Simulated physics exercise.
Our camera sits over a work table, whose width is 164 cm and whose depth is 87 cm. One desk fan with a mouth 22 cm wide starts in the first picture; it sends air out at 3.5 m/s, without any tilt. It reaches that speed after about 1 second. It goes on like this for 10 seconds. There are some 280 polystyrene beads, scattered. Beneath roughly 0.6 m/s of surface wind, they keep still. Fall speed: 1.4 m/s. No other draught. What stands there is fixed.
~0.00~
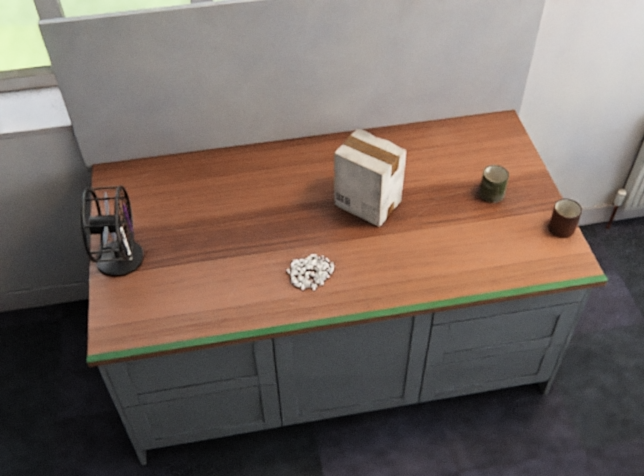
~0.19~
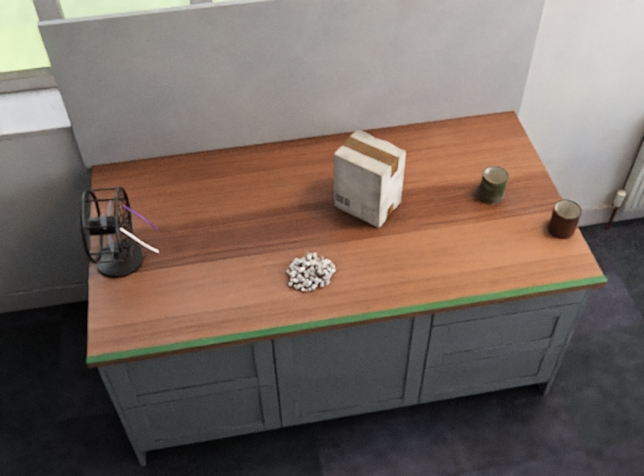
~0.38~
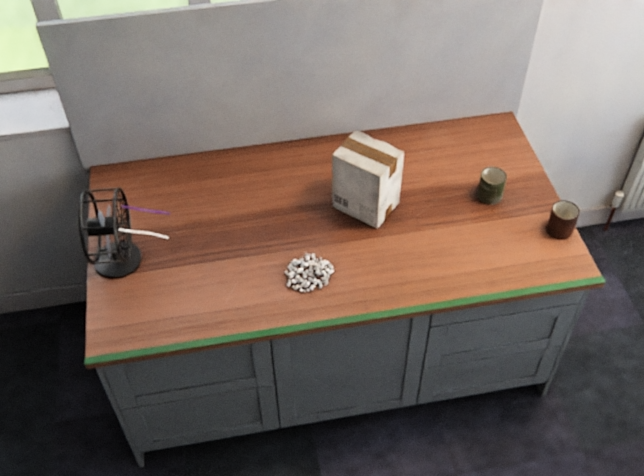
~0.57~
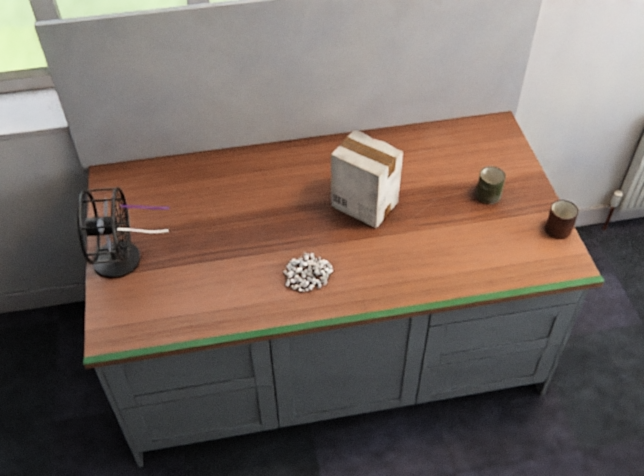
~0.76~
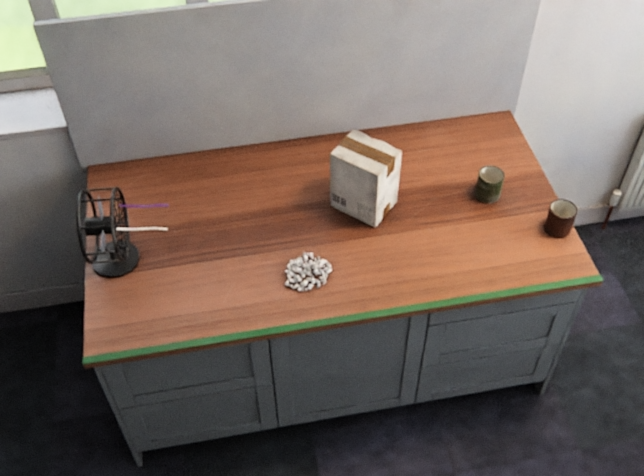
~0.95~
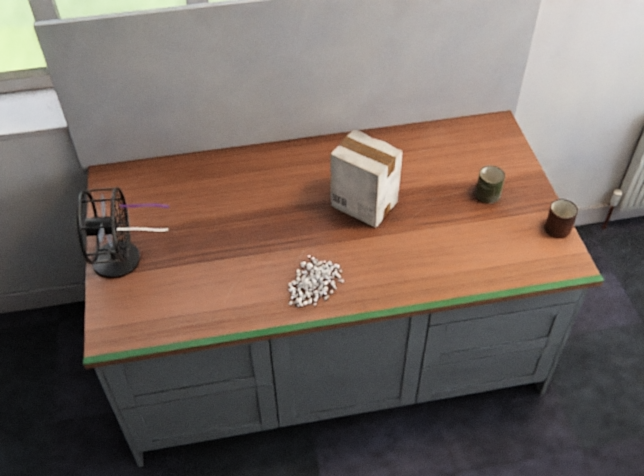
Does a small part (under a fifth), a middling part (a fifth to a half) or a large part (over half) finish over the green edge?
A large part.
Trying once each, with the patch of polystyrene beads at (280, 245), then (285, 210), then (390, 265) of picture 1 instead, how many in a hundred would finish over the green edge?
Results, one try each: 80 %, 0 %, 90 %.
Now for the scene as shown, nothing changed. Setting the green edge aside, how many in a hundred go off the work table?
About 0 %.
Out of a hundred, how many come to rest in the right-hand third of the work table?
I'd estimate around 0 per cent.
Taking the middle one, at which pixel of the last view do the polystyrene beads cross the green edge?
Midpoint of crossings, approx. (355, 321).
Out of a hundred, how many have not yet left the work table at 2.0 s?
Roughly 10 per cent.
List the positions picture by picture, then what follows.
In the first frame, the middle of the polystyrene beads is near (309, 273), none has stirred yet and the mouth of the desk fan is at (109, 224).
In the second frame, the middle of the polystyrene beads is near (309, 271), about 1 % have left their places and the green edge is centred on (357, 321).
In the third frame, the middle of the polystyrene beads is near (307, 272), about 1 % have left their places, the top of a box is at (368, 152) and the top of a mug is at (494, 176).
In the fourth frame, the middle of the polystyrene beads is near (306, 272) and about 1 % have left their places.
In the fifth frame, the middle of the polystyrene beads is near (306, 272) and about 1 % have left their places.
In the sixth frame, the middle of the polystyrene beads is near (314, 282), the farthest in sight from the desk fan is at (342, 281) and about 80 % have left their places.
After 2.0 s, 1 % are on the move or not yet settled, 91 % are over the green edge.
After 3.2 s, 1 % are on the move or not yet settled, 91 % are over the green edge.
After 5.5 s, 1 % are on the move or not yet settled, 91 % are over the green edge.
After 10.0 s, at the end, 91 % are over the green edge.
